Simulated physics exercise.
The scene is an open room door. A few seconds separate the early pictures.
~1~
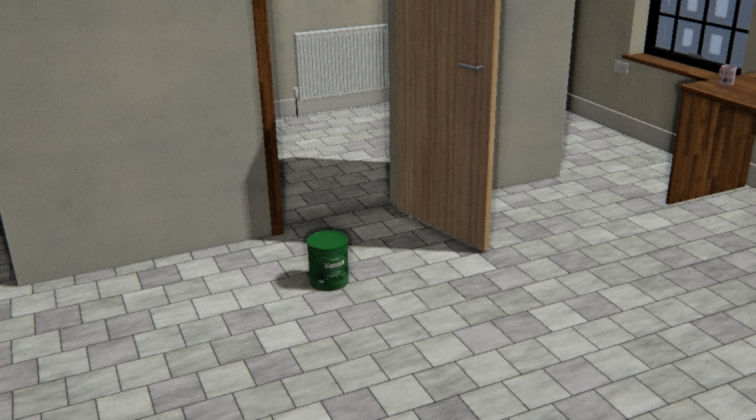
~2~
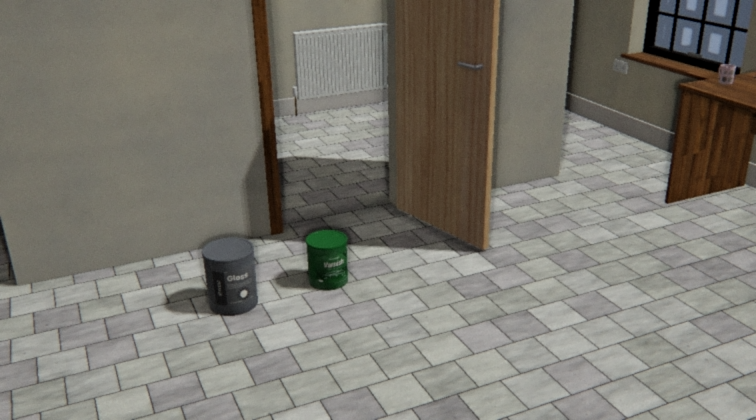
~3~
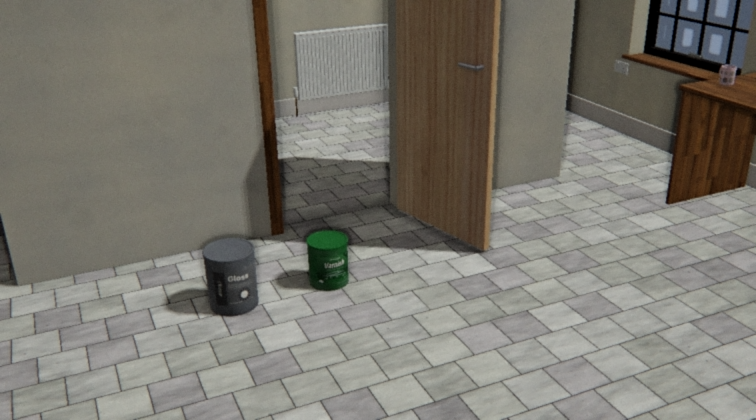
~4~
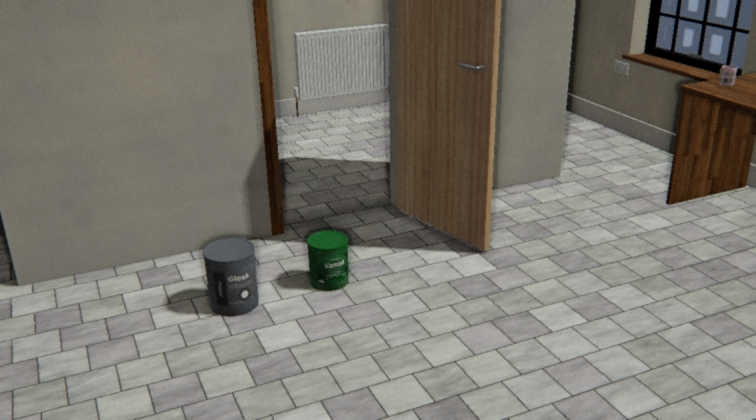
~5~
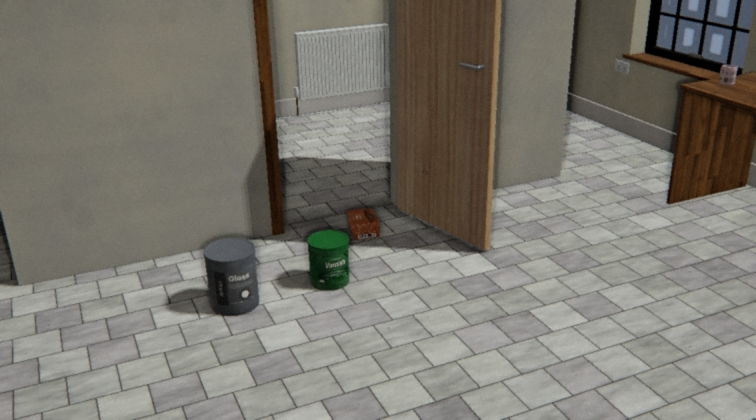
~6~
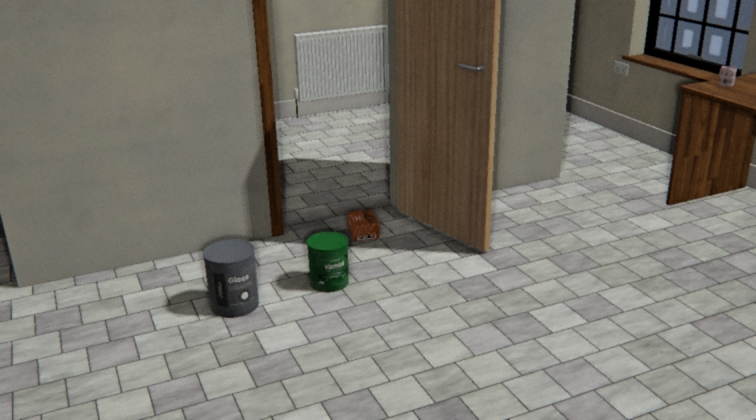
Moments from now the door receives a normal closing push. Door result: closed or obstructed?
Closed.
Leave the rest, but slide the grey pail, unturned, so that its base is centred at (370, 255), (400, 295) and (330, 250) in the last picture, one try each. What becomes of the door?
The first time it gets stopped, the second time it closes all the way, the third time it gets stopped.
Then, 1.00 s after the last picture, door at 65°.
Then, 1.50 s after the last picture, door at 33°; orange box slid a little near (348, 221).
Then, 1.90 s after the last picture, door at 7°; orange box slid about its own width near (330, 212).
At rest, door at 0°; moved from the start, orange box; the other 2 in place. Seen from the same camera at the end, orange box near (325, 206).
